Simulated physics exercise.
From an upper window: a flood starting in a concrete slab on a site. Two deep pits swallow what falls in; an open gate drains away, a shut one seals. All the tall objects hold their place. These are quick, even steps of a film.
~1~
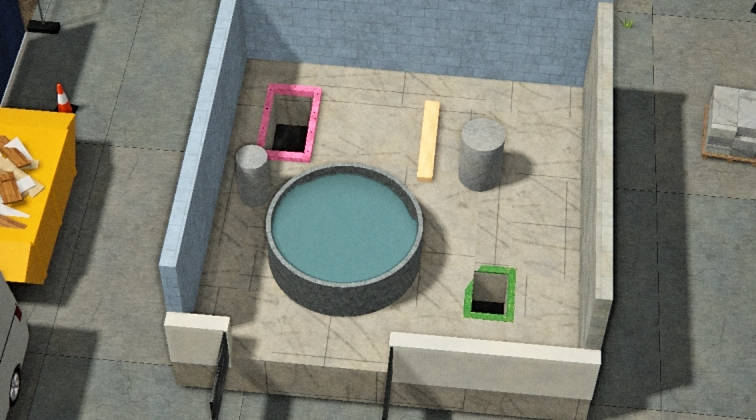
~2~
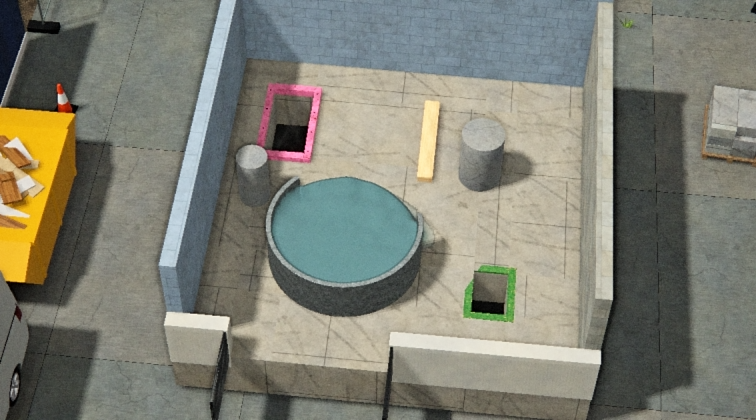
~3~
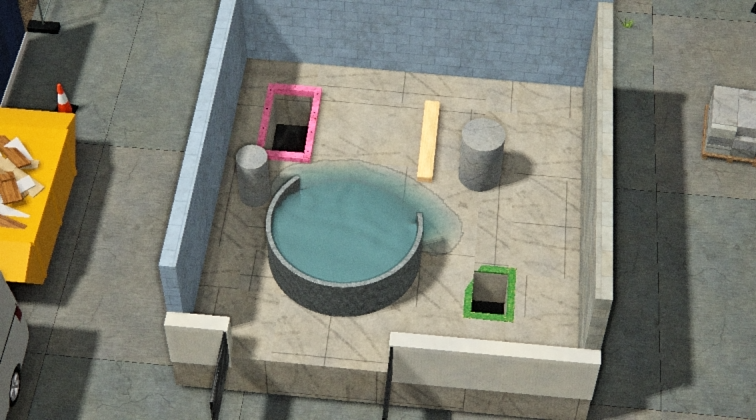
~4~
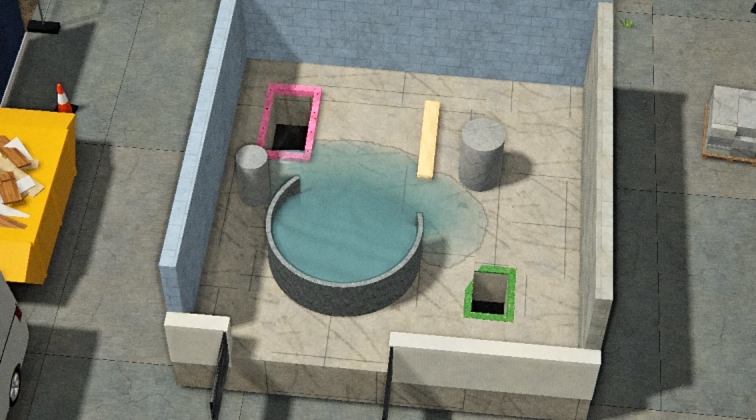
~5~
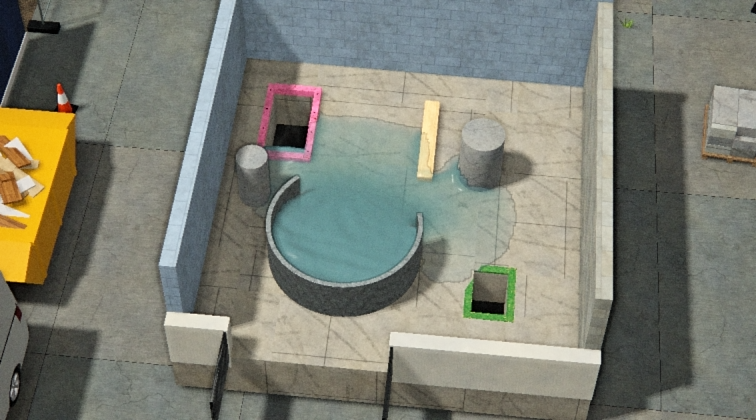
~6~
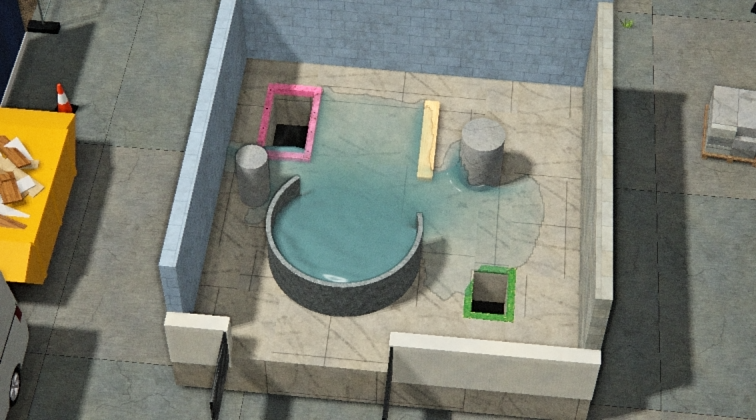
On a walled concrete slab, the far side of a round pool opened up and its water poured out, spreading past the wooden plank and around a gray cylinder toward the right.
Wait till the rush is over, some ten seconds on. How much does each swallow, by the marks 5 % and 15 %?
The gate takes from 5 to 15 %; the pink pit takes from 5 to 15 %; the green pit takes from 5 to 15 %.
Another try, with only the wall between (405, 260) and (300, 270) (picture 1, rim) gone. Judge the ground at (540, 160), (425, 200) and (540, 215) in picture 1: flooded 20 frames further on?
In turn: Wet, not flooded, wet.
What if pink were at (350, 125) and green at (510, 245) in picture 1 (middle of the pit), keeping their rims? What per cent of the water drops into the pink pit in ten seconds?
In per cent: Pink 14.
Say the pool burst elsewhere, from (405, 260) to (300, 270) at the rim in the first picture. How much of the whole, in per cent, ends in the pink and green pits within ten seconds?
Per cent: Pink 0, green 4.
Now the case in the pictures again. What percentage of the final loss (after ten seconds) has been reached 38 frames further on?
Near 45 in a hundred.
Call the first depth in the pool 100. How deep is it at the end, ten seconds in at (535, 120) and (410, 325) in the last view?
About 8 and 12 per cent.
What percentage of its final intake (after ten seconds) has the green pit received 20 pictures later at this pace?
I make it 5 per cent.
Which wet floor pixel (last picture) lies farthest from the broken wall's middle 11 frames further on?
I would point to (573, 94).
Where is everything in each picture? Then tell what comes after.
In the first frame, still water in the pool at (345, 226).
In the second frame, water pours out on the pool's far side and has run to a hidden place.
In the third frame, water pours out on the pool's far side and has run to (454, 240).
In the fourth frame, the front is at a hidden place, out from the gap on the pool's far side.
In the fifth frame, the front is at a hidden place, out from the gap on the pool's far side.
In the sixth frame, water pours out on the pool's far side and has run to (537, 207).
A moment on, water covers 50 % of the floor; the gate 0 %, the pink pit 2 %, the green pit 0 %.
Next, water covers 60 % of the floor; the gate 0 %, the pink pit 3 %, the green pit 0 %.
Then, water covers 75 % of the floor; the gate 0 %, the pink pit 5 %, the green pit 1 %.
Later, water covers 95 % of the floor; the gate 1 %, the pink pit 8 %, the green pit 5 %.
In the end, water covers 95 % of the floor; the gate 10 %, the pink pit 8 %, the green pit 12 %.
